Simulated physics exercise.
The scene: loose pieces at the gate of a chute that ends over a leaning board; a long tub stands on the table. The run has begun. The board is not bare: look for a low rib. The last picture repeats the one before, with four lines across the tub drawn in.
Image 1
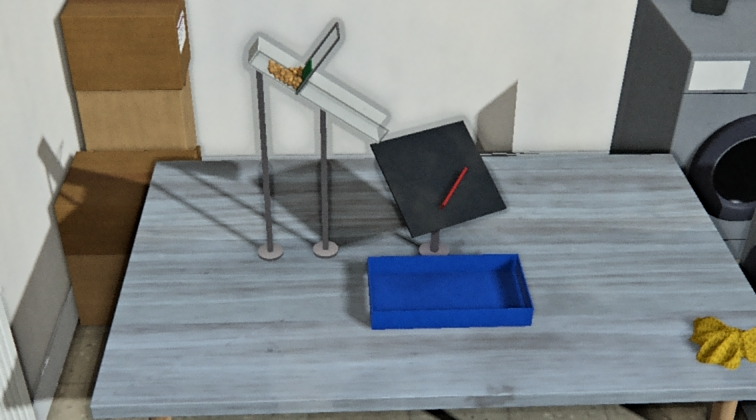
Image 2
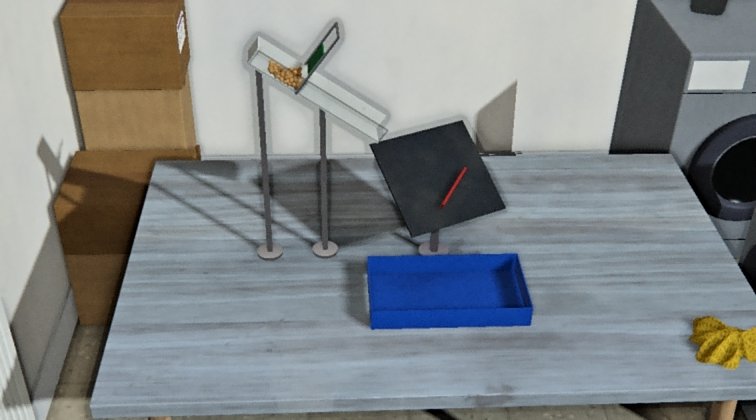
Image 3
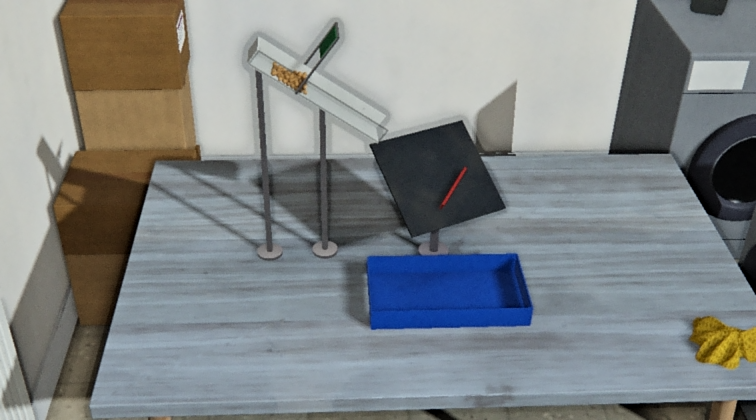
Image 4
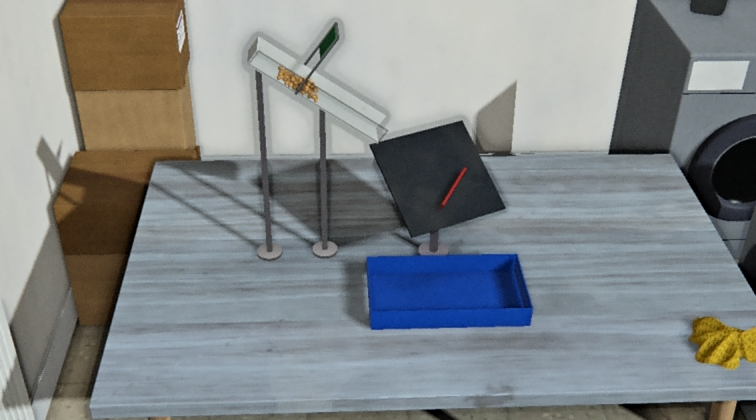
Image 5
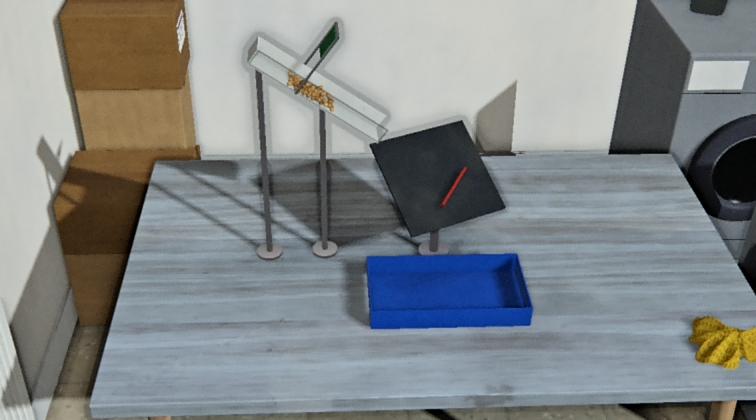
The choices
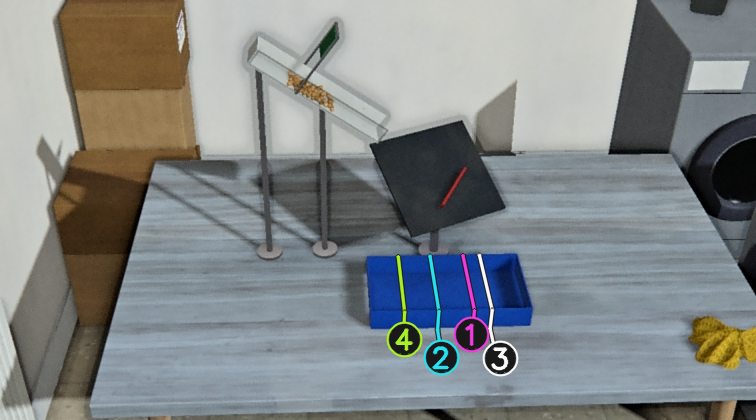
At the start, small round wooden beads sit bunched behind a gate high on a sloping chute, above a tilted dark board with a red rib and an empty blue tub on the table. The gate swings up, and the beads slide a short way down the chute to the right, spreading slightly.
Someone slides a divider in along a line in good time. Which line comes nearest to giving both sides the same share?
2.
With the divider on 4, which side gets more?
Right.
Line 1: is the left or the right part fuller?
Left.
On the marked copy, line 1 crosses the front rim at (474, 309); line 2 crosses the front rim at (438, 310); line 3 crosses the front rim at (492, 309); line 4 crosses the front rim at (404, 311).
If 1 is chosen, of what is caught, the bulk on the left of the divider, close to a quarter on the right.
If 2 is chosen, of what is caught, close to half on the left of the divider, close to half on the right.
If 3 is chosen, of what is caught, the bulk on the left of the divider, close to a quarter on the right.
If 4 is chosen, of what is caught, a small share on the left of the divider, the bulk on the right.
